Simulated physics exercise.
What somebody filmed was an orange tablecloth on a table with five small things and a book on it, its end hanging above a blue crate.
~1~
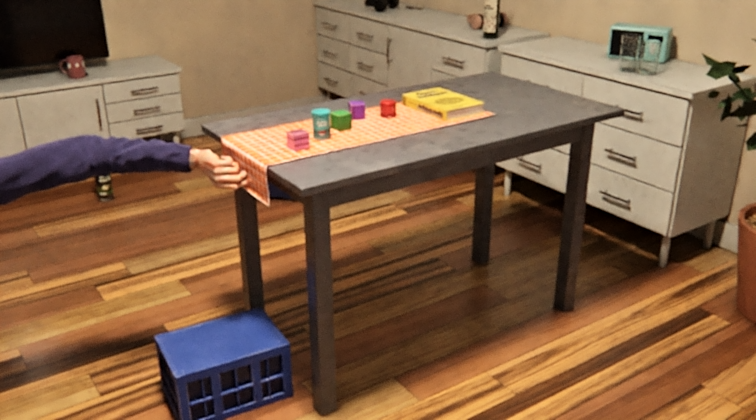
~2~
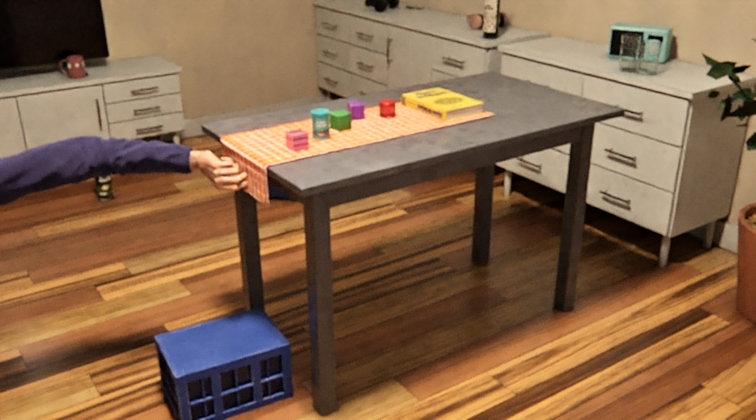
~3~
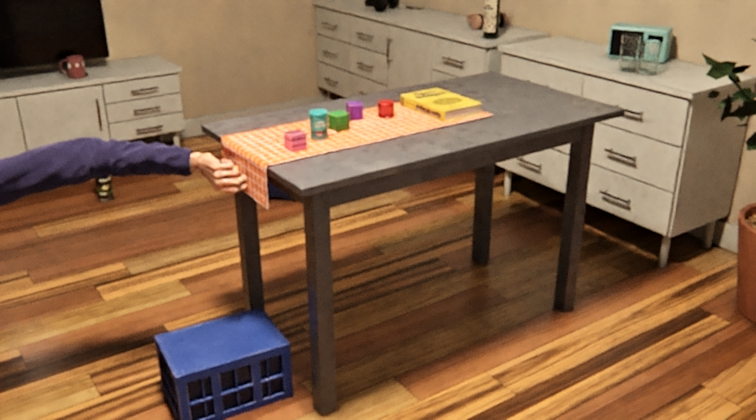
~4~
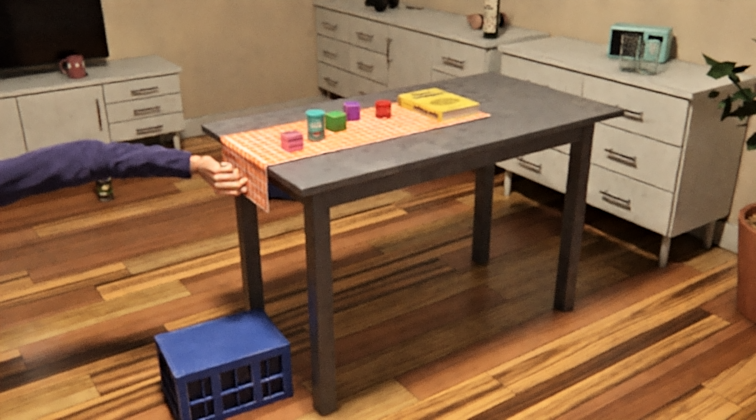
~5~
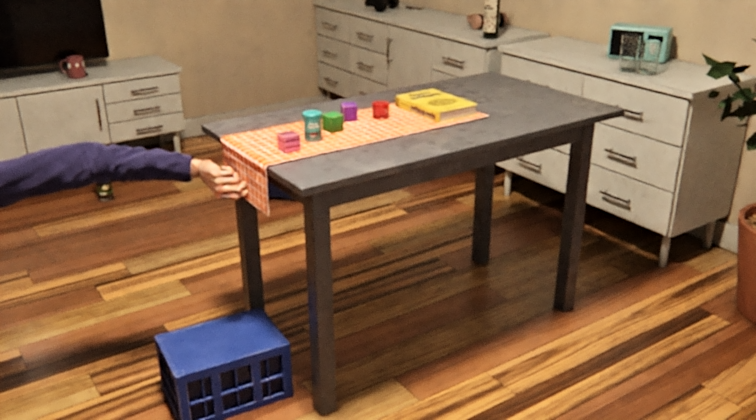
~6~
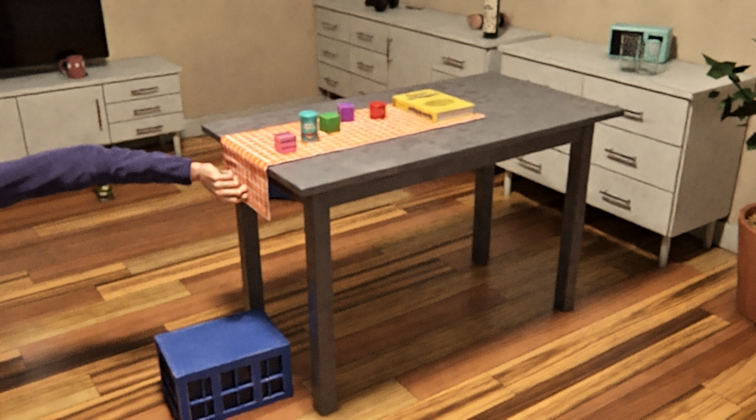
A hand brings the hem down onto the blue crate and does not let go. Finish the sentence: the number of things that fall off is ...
... four.
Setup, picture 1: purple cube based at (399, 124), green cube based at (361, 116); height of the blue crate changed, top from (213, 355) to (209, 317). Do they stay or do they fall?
The purple cube? Safe. The green cube? Safe.
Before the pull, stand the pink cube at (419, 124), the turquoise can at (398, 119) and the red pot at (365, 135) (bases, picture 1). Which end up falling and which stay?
In the end the pink cube is still on top, the turquoise can is still on top, and the red pot is no longer on top.
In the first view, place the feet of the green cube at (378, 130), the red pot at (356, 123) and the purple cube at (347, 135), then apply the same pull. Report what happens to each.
Here's what happens: The green cube leaves its perch, the red pot leaves its perch, the purple cube leaves its perch.
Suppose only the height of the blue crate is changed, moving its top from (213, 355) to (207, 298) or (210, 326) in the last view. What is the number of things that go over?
That would be 2 and 3.
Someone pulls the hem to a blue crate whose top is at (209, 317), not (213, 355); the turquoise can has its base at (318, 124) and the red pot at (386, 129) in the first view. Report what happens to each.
The turquoise can goes over; the red pot remains up.
Soon after, hem near (249, 270); pink cube and turquoise can gone.
After that, hem near (251, 313); pink cube, turquoise can and green cube gone.
In the end, hem on the crate; pink cube, turquoise can, green cube and purple cube gone. The table loses four.
